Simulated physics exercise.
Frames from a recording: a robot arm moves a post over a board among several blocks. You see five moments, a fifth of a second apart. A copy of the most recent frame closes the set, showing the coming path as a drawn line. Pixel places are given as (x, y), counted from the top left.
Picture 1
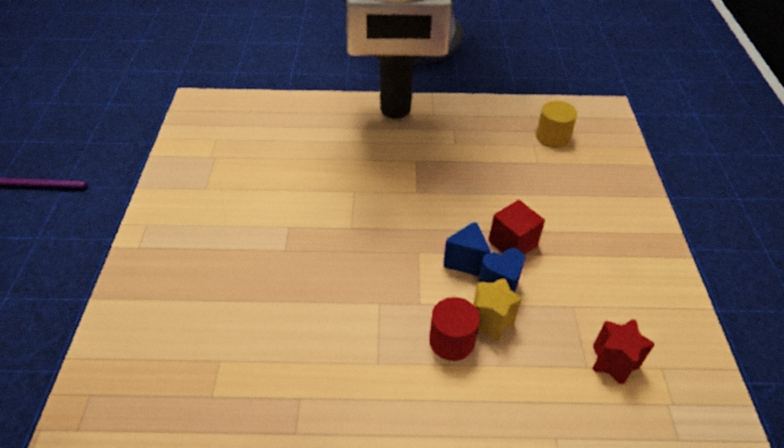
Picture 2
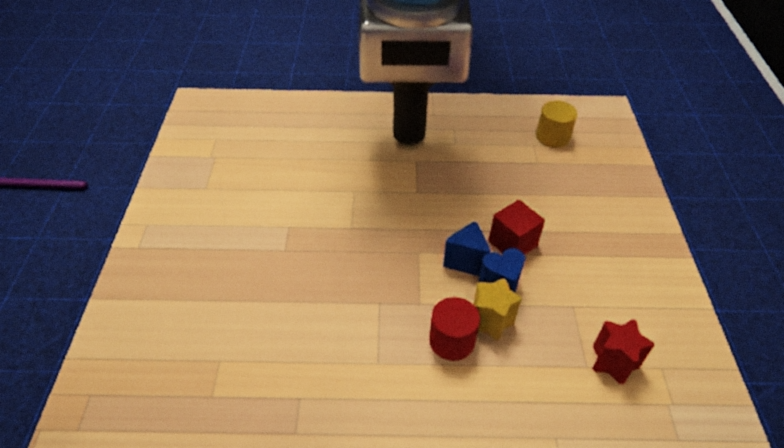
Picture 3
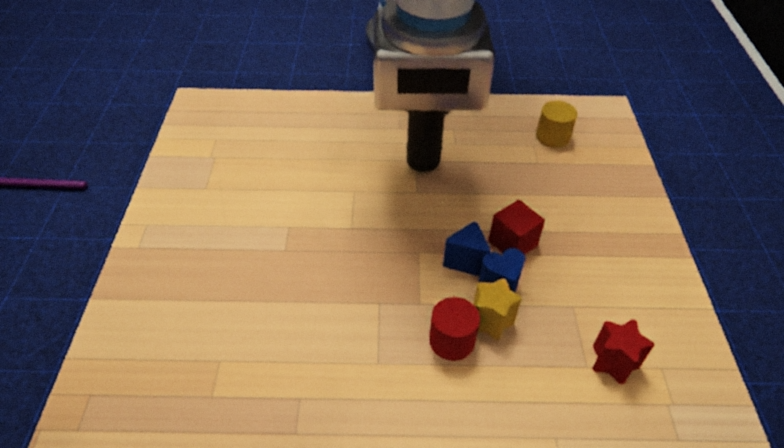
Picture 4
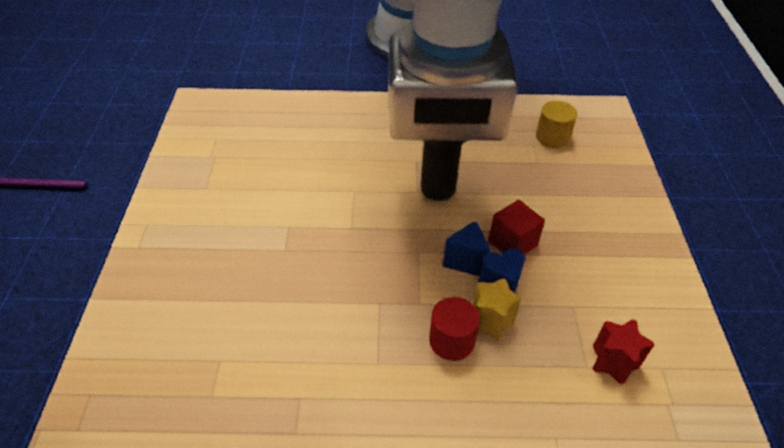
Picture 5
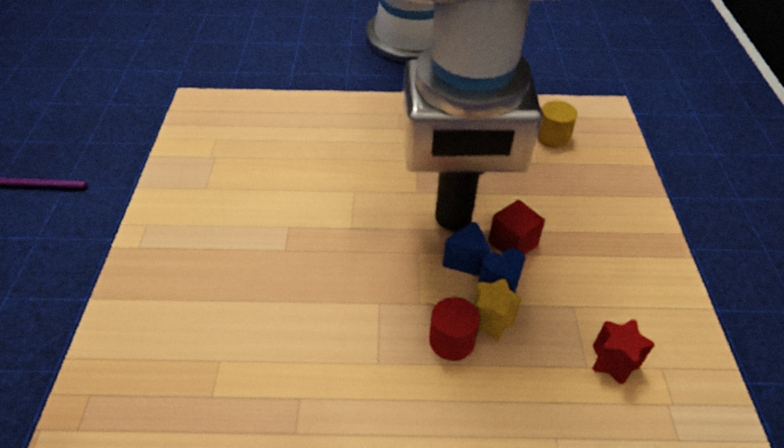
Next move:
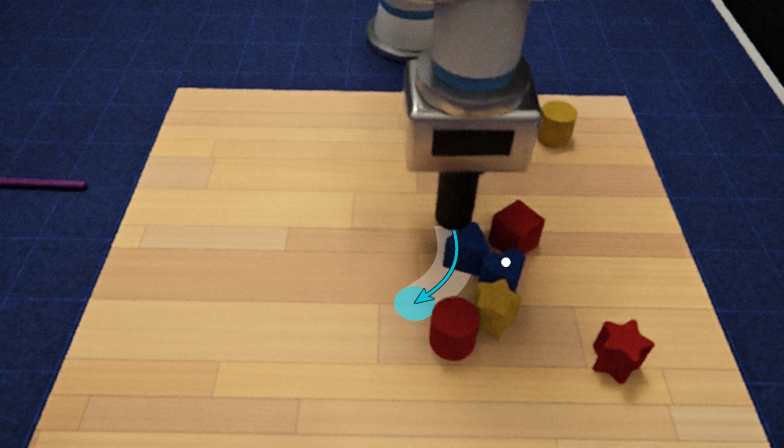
At the start, a robot arm holds a dark post near the far edge of a wooden board, beyond a cluster of red, blue and yellow blocks. The arm moves the post steadily nearer and slightly right, until it is right beside the blue triangle, while all the blocks stay still.
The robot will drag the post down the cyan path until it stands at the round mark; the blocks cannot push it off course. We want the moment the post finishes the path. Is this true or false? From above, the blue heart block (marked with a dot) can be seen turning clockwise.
That statement is not accurate.
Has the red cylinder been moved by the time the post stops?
Final answer: No.
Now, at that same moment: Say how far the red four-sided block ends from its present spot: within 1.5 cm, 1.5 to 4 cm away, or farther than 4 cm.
It ends within 1.5 cm of its spot.
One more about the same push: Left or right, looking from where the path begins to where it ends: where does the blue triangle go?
My answer: Left.
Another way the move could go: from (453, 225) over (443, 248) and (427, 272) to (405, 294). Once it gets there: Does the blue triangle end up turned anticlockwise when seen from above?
Final answer: Yes.
The drawn path runs from (453, 225) via (456, 253) and (444, 281), ending at (415, 303); the dot is on the blue heart block.
The first path, step by step. One third of the way, post (457, 247); blue triangle (473, 254), turned 15° clockwise; yellow star (499, 299), turned 15° clockwise; blue heart block (509, 269), turned 40° anticlockwise.
Two thirds of the way, post (444, 275); blue triangle (472, 279); yellow star (507, 310); blue heart block (510, 269), turned 45° anticlockwise.
At the end, post (415, 296); red cylinder not moved; blue triangle (472, 279); yellow star (507, 310); blue heart block (510, 269), turned 45° anticlockwise; red four-sided block not moved.
